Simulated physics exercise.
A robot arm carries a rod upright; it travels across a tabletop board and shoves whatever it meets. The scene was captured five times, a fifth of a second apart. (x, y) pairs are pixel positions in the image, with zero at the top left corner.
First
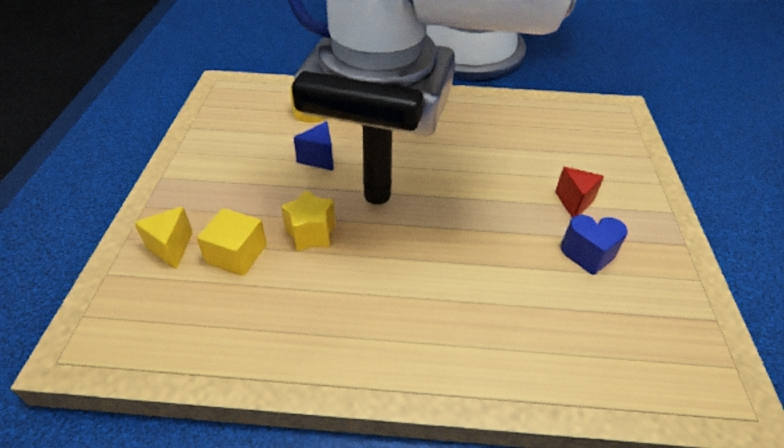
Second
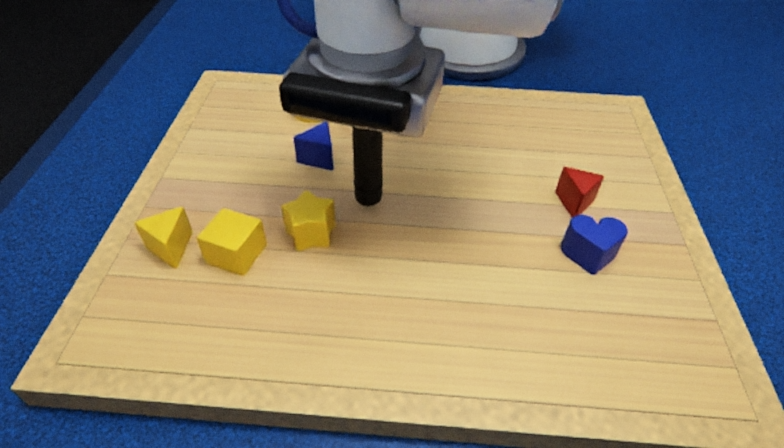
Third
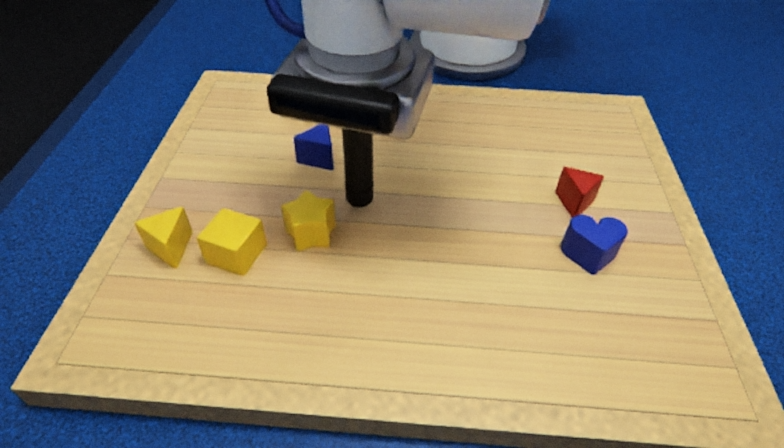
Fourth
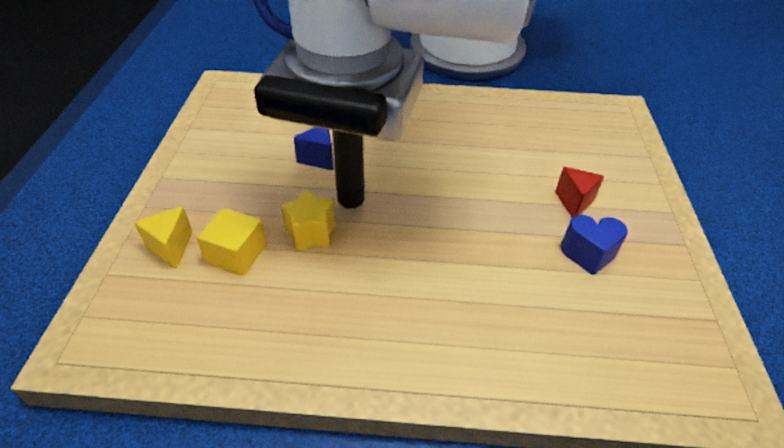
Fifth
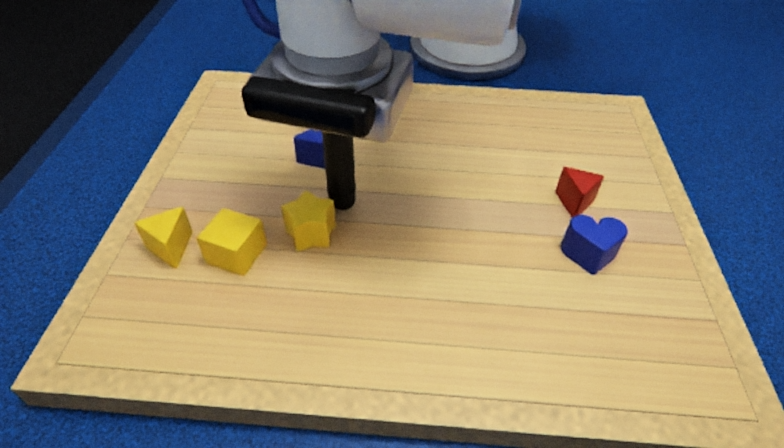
Robot arm with a black rod moving slightly left above a wooden board, near a yellow star-shaped block, coloured blocks staying still.
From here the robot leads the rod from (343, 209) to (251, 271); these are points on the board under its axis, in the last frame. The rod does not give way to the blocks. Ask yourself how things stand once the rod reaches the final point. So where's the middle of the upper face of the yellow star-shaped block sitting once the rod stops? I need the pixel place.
Its top middle is near (229, 275).
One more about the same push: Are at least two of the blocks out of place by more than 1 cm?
Yes, that is what happens.
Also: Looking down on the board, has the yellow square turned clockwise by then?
Going by the path, yes.
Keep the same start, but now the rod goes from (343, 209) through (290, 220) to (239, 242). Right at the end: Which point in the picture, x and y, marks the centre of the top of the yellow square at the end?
I predict (206, 243).
The first path, step by step. One third of the way, rod (313, 221); yellow star-shaped block (288, 223).
Two thirds of the way, rod (281, 243); yellow square (194, 241), turned 30° clockwise; yellow star-shaped block (255, 248).
At the end, rod (249, 264); yellow three-sided block (156, 222), turned 15° clockwise; yellow square (186, 247), turned 50° clockwise; yellow star-shaped block (229, 275), turned 15° anticlockwise; blue three-sided block still.
